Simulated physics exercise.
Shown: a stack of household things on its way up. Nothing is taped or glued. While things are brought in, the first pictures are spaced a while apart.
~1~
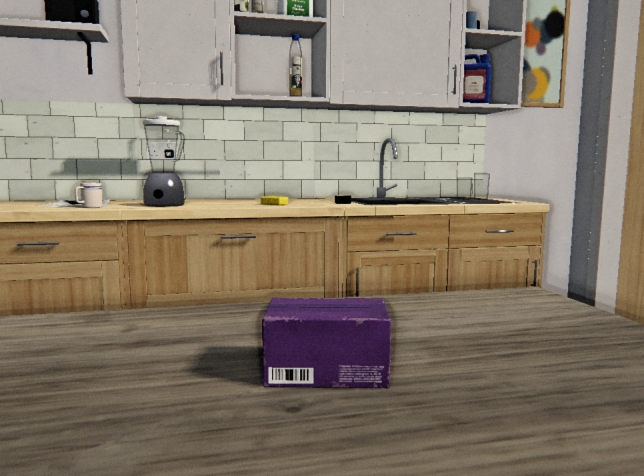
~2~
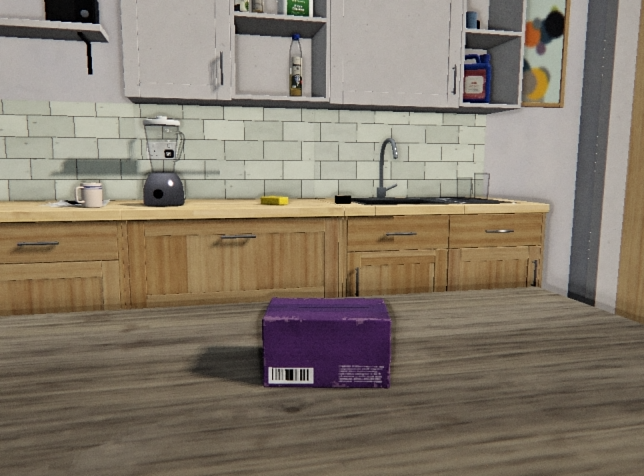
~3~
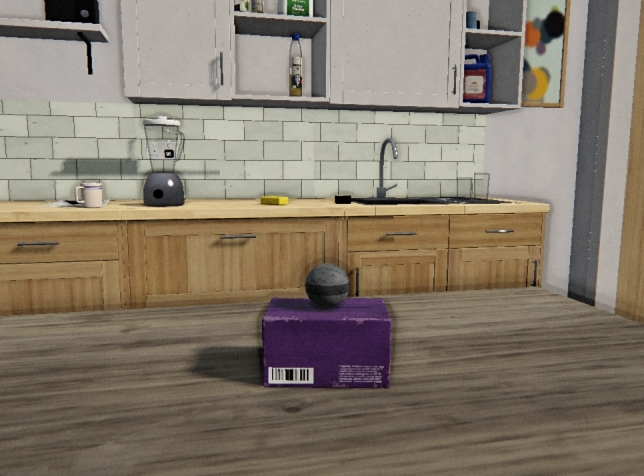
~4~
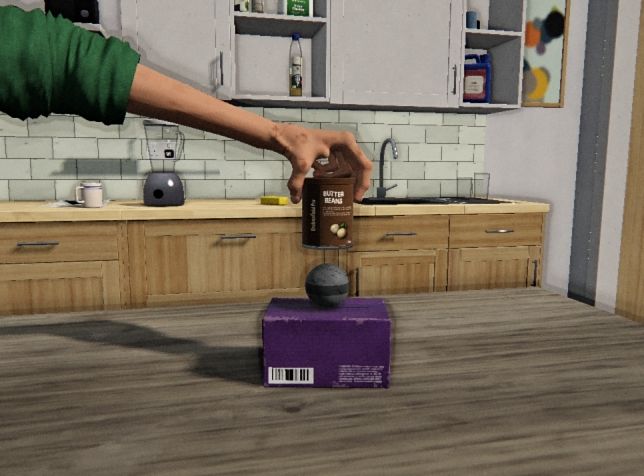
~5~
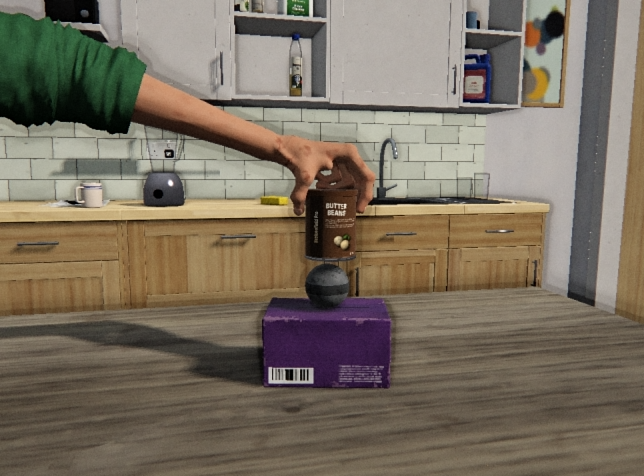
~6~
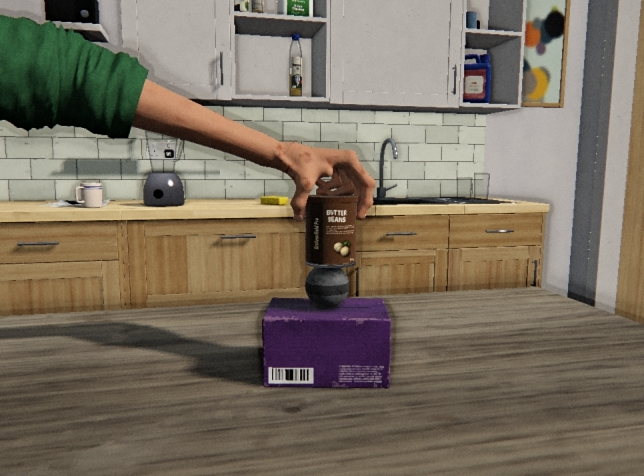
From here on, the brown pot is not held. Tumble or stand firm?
Tumbles.
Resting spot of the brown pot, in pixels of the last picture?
The object finishes somewhere near (487, 336).
Then, 0.60 s past the last view, brown pot now fallen.
Then, 0.70 s past the last view, things are still on the move.
Finally, fallen, brown pot; the other 2 still in place. Final places as the last picture's camera would see them, brown pot near (487, 337). The pile loses its balance.
